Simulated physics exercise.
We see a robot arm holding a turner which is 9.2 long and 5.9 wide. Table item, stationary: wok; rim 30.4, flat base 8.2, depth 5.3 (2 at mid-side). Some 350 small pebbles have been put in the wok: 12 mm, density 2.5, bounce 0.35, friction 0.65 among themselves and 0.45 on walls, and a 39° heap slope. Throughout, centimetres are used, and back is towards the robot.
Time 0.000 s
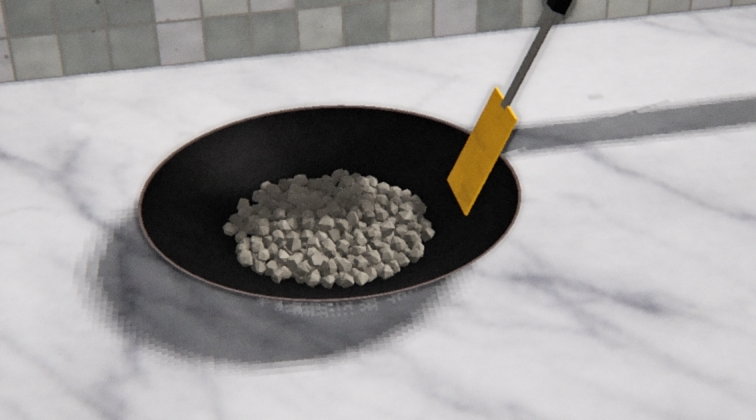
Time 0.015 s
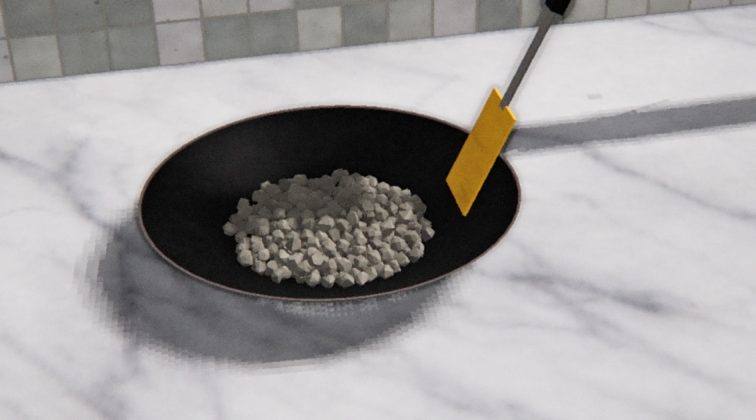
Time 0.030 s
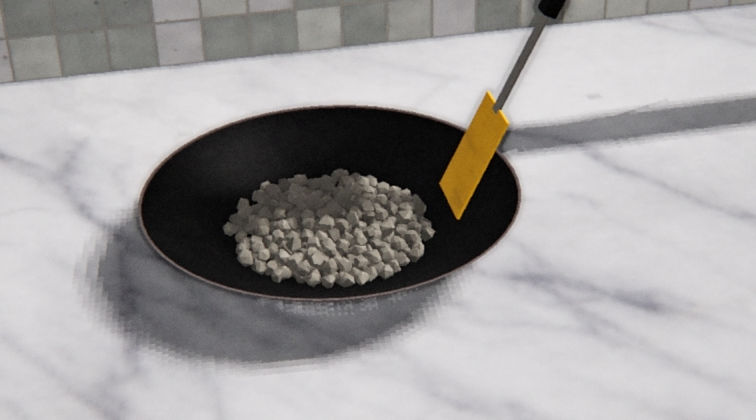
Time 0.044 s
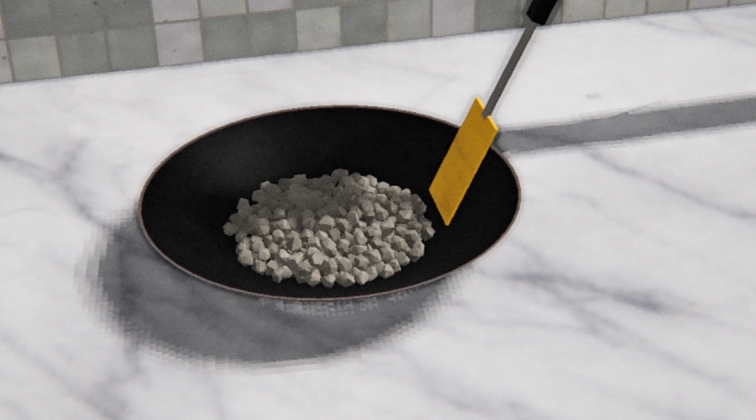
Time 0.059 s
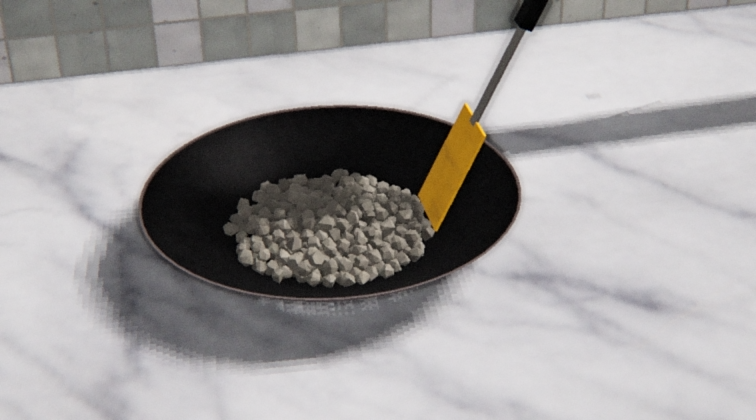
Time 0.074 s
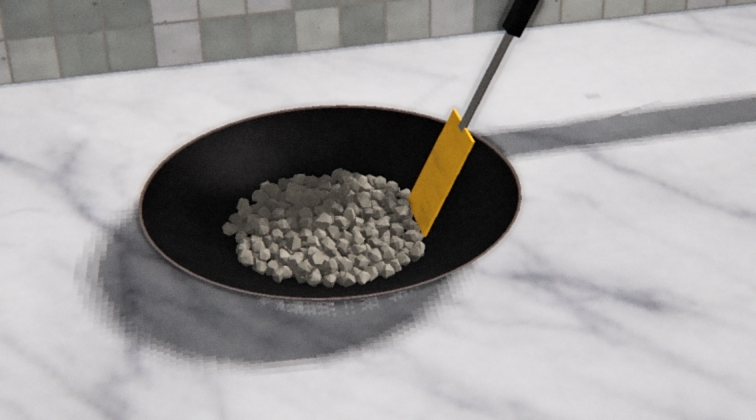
A black wok with a thin brownish rim sits on a white, grey-veined marble counter, seen from above at an angle, with grey-green tiles along the back. A heap of small pale grey pebbles lies in its middle, and a yellow turner with a dark handle leans in at the right. The turner hardly moves at first, then slides slowly left and slightly down to the heap's right edge, nudging pebbles there, while the camera stays still.
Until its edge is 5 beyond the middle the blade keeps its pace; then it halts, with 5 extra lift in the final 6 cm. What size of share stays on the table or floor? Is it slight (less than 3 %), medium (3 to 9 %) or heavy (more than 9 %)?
Slight.
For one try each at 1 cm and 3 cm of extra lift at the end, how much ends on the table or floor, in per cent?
Roughly 5 per cent, then 0 per cent.
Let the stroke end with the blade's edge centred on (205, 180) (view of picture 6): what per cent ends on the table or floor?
Close to 20 per cent finishes on the table or floor.
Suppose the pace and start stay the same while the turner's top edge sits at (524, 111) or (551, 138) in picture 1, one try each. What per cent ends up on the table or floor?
Some 0 and 0 per cent.
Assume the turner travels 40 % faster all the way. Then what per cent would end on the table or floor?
Some 10 in a hundred.
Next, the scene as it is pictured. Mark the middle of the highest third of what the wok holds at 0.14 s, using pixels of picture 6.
The top third sits at roughly (285, 213).
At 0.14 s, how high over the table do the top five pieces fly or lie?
About 5 cm.
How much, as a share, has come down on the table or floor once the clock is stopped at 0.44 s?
Roughly 0 percent of it.
After 0.14 s, sloping 64°, highest piece 6 above the table; 349 in the wok.
After 0.21 s, sloping 64°, highest piece 6 above the table; 349 in the wok.
After 0.44 s, sloping 64°, highest piece 7 above the table; 349 in the wok.
After 1.49 s, sloping 64°, highest piece 6 above the table; 349 in the wok.
In the end, 349 in the wok. That is 0 % on the table or floor.
